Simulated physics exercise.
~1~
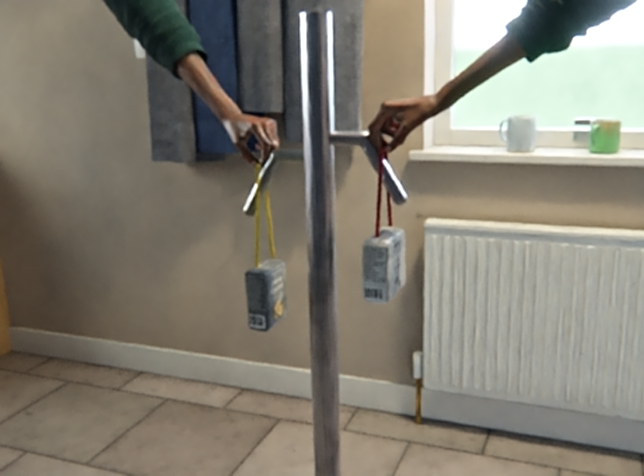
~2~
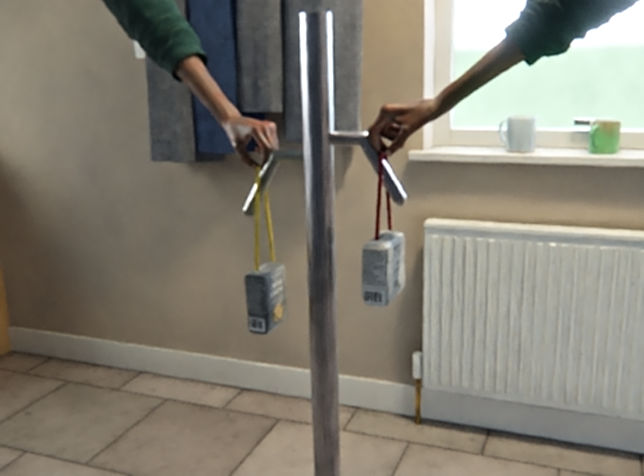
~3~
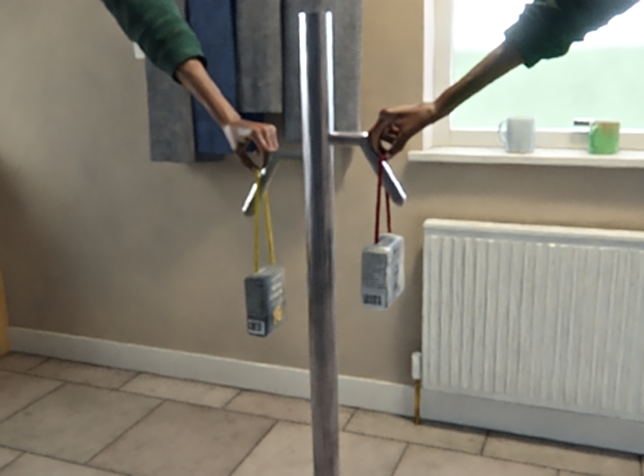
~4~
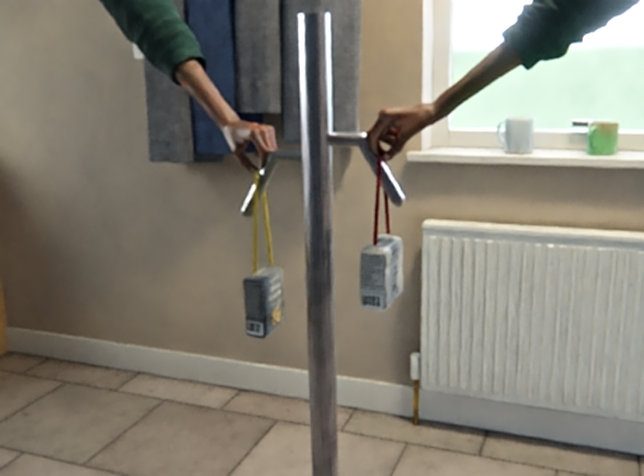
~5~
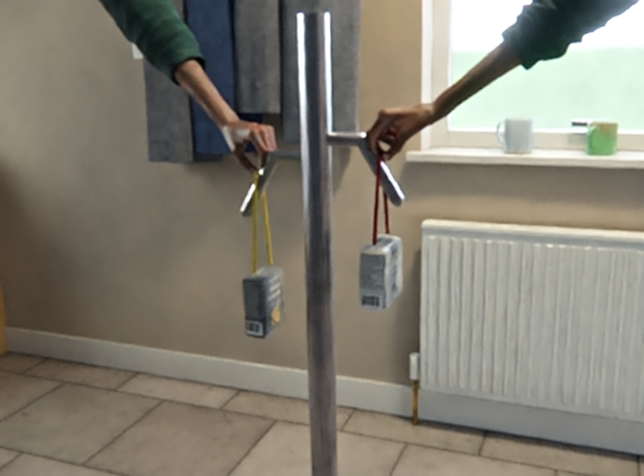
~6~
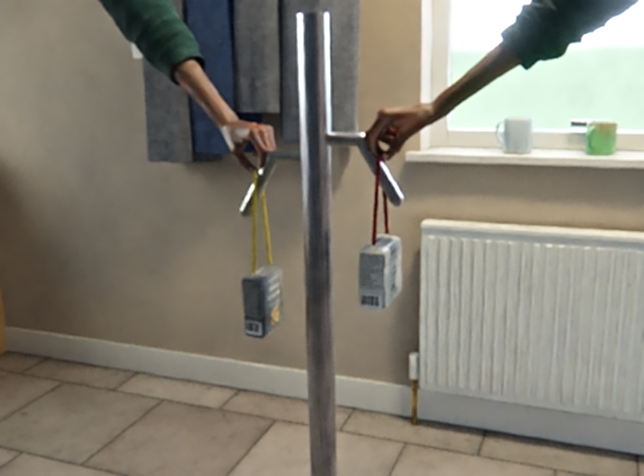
The footage shows two hands in green sleeves holding cords, one yellow and one red, at the downward-sloping pegs of a metal stand; the two small packages hanging from them sink very slightly, then stay almost motionless.
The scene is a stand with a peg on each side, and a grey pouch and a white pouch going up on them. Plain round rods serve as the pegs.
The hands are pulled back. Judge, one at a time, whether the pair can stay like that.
Grey pouch: It falls; white pouch: It falls.
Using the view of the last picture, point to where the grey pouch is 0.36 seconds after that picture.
Near (271, 470) at that point.
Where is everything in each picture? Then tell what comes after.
Grey pouch (267, 295); white pouch (384, 265); left peg tip (250, 210); right peg tip (400, 199), in the first frame.
Grey pouch (267, 298); white pouch (384, 268), in the second frame.
Grey pouch (266, 300); white pouch (383, 271), in the third frame.
Grey pouch (265, 301); white pouch (382, 272), in the fourth frame.
Grey pouch (264, 301); white pouch (381, 272), in the fifth frame.
Grey pouch (264, 301); white pouch (381, 272); left peg tip (247, 211), sloping steeply down; right peg tip (397, 200), sloping steeply down, in the sixth frame.
Then, 0.36 s on from there, grey pouch on the floor near (271, 469); white pouch falling near (382, 453).
Then, 0.62 s on from there, grey pouch on the floor; white pouch on the floor.
In the end, grey pouch on the floor; white pouch on the floor. The grey pouch comes down and the white pouch slips off its peg.
